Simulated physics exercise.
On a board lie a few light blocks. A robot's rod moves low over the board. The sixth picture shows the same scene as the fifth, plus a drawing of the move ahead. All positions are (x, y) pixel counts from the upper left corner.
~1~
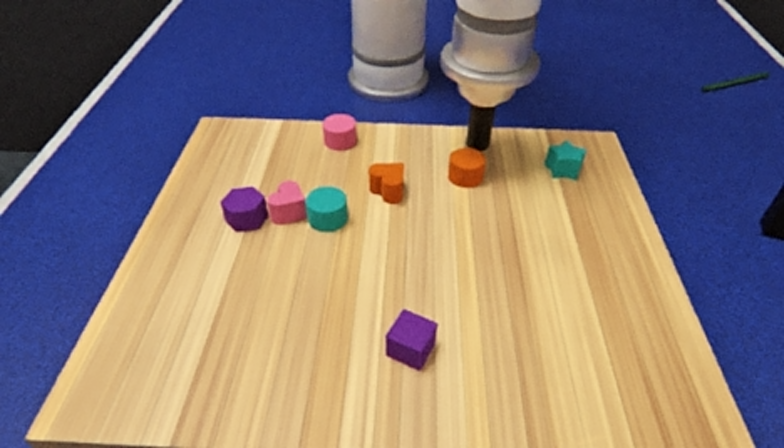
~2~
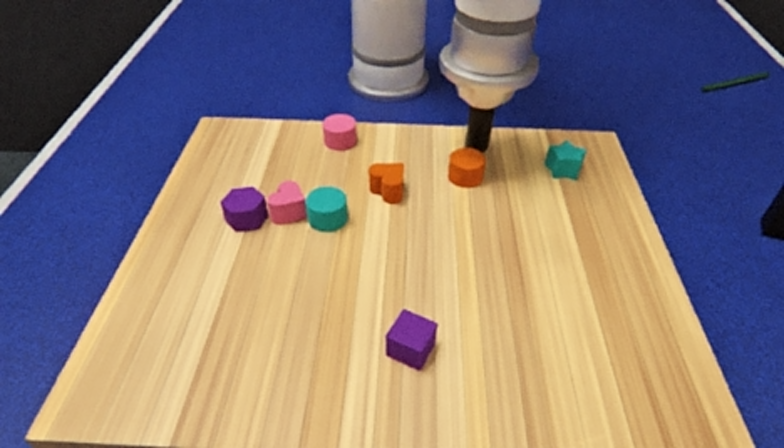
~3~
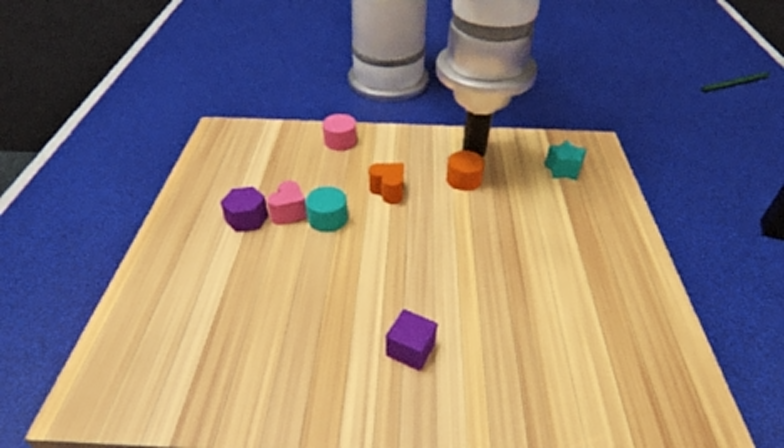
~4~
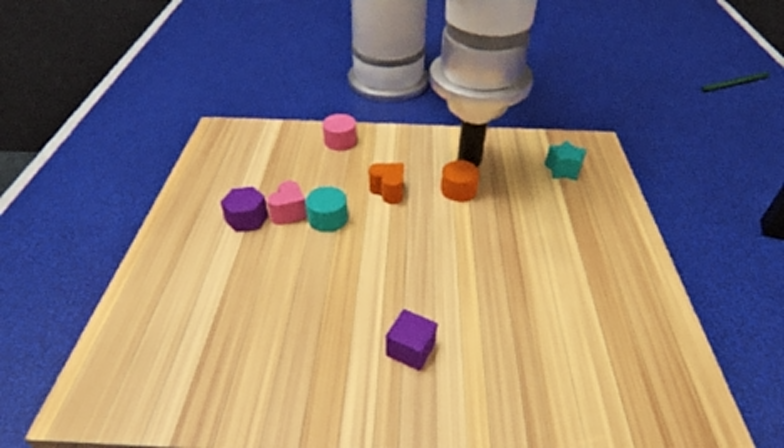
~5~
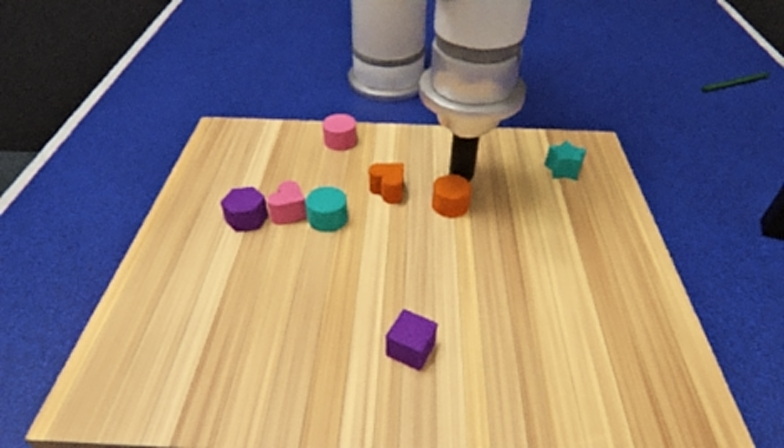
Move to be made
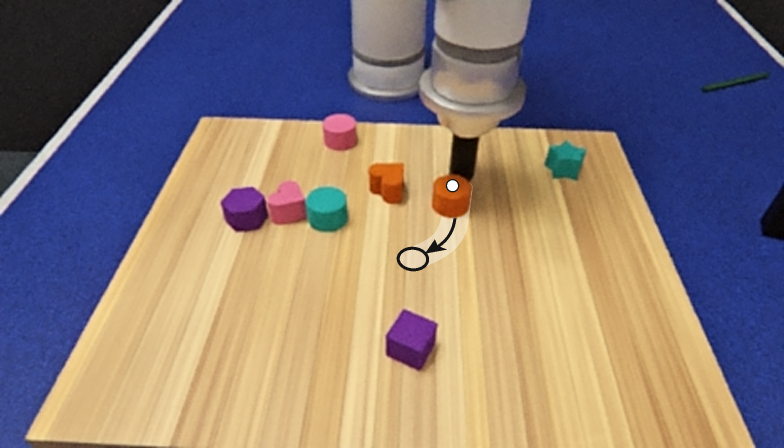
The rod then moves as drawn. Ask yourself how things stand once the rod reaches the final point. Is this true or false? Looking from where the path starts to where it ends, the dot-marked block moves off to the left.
That claim is false.
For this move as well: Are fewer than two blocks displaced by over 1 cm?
Answer: Yes.
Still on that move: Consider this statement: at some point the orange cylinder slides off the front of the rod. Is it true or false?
The claim does not hold.
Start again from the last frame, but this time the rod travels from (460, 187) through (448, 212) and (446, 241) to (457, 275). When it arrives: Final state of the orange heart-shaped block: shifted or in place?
The orange heart-shaped block will stay where it stands.
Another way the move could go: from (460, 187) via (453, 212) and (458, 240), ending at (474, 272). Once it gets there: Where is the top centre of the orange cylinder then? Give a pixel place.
The orange cylinder ends near (429, 232).
Path on the board, from (460, 187) over (456, 212) and (446, 240) to (413, 259); the dot is on the orange cylinder.
On the path given first. One third of the way, rod at (457, 202); orange cylinder at (440, 211).
Two thirds of the way, rod at (447, 229); orange cylinder at (418, 232).
At the end, rod at (414, 248); orange heart-shaped block in place; orange cylinder at (378, 246).
